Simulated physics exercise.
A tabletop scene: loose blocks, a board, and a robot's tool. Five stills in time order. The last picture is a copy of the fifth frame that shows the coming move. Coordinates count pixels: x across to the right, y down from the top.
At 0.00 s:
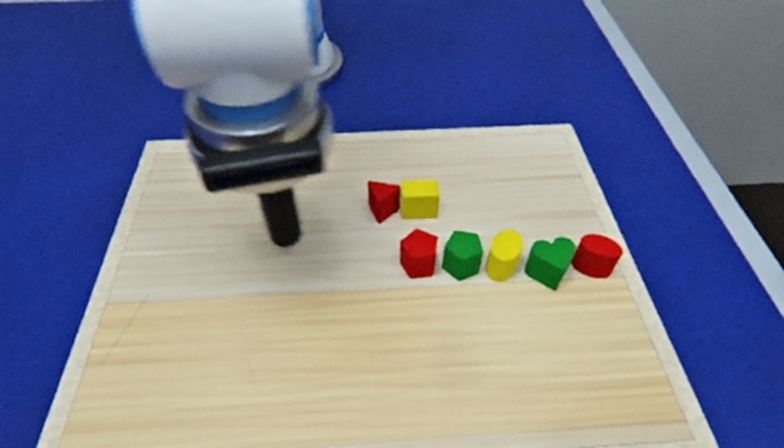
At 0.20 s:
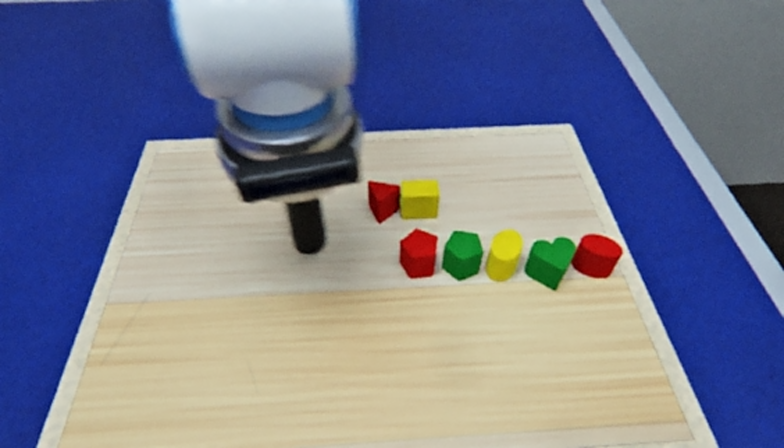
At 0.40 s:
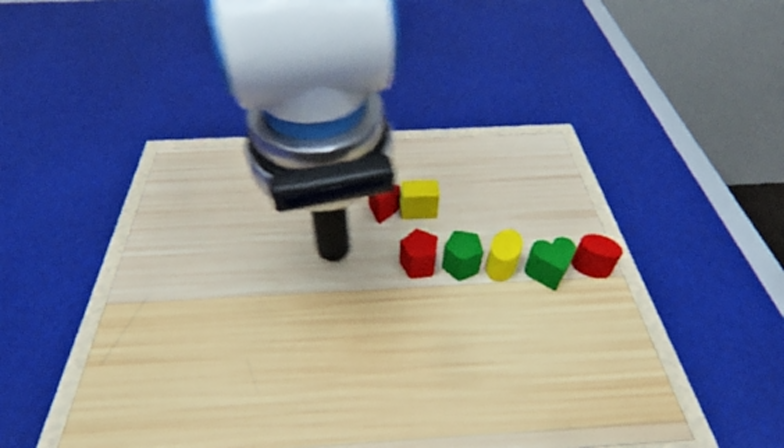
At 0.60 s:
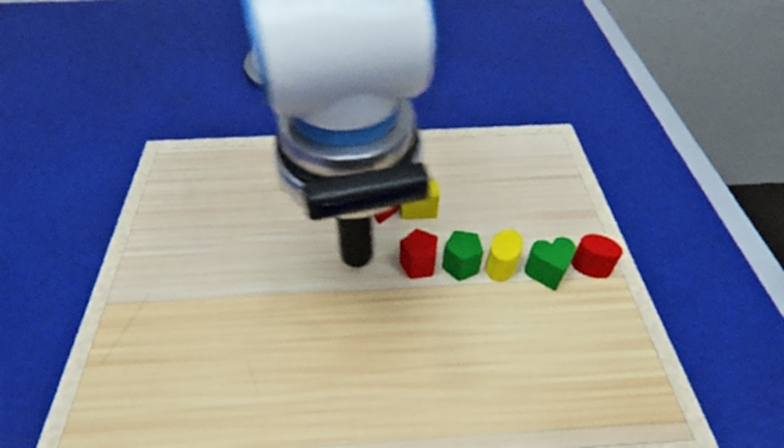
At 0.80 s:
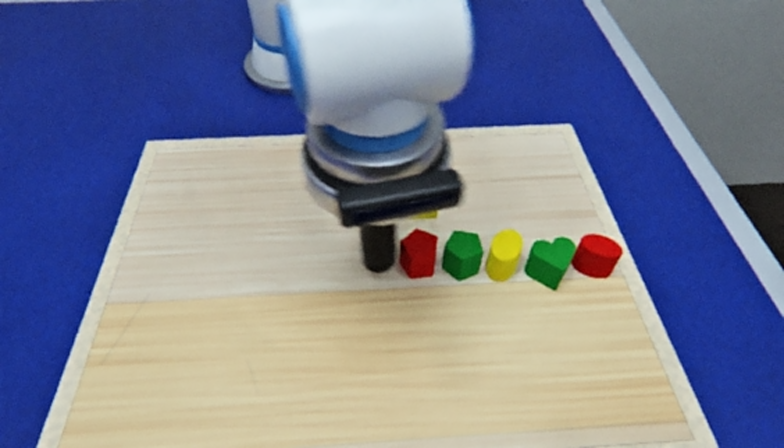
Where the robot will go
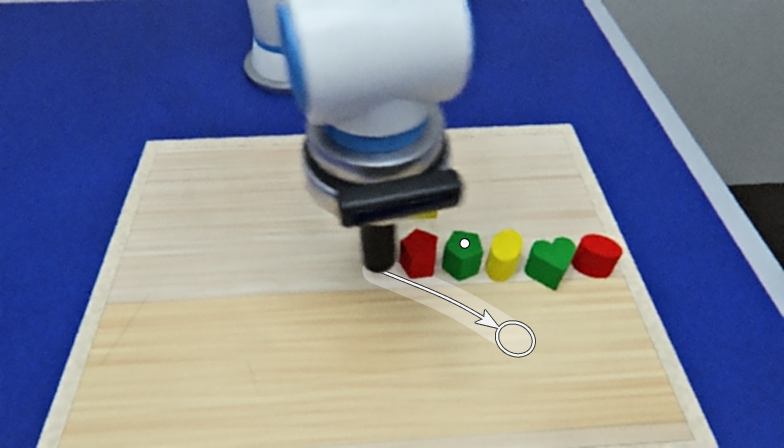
On a wooden board, a robot's black tool moves right toward a row of still blocks.
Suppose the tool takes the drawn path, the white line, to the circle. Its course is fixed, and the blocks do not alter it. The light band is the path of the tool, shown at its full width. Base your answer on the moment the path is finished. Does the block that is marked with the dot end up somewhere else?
Yes, it checks out.
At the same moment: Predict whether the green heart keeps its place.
It gets no push and keeps its place.
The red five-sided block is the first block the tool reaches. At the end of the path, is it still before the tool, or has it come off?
Beside or behind it.
The line goes from (379, 270) by way of (424, 288) and (470, 310) to (515, 338); the dot is on the green five-sided block.
One third of the way, tool at (425, 279); red five-sided block at (438, 241), turned 35° anticlockwise; green five-sided block at (475, 241), turned 15° clockwise.
Two thirds of the way, tool at (472, 301); red five-sided block at (438, 241), turned 35° anticlockwise; green five-sided block at (475, 240), turned 15° clockwise.
At the end, tool at (519, 329); red five-sided block at (438, 241), turned 35° anticlockwise; green five-sided block at (475, 240), turned 15° clockwise; yellow elliptical block unmoved; green heart unmoved.
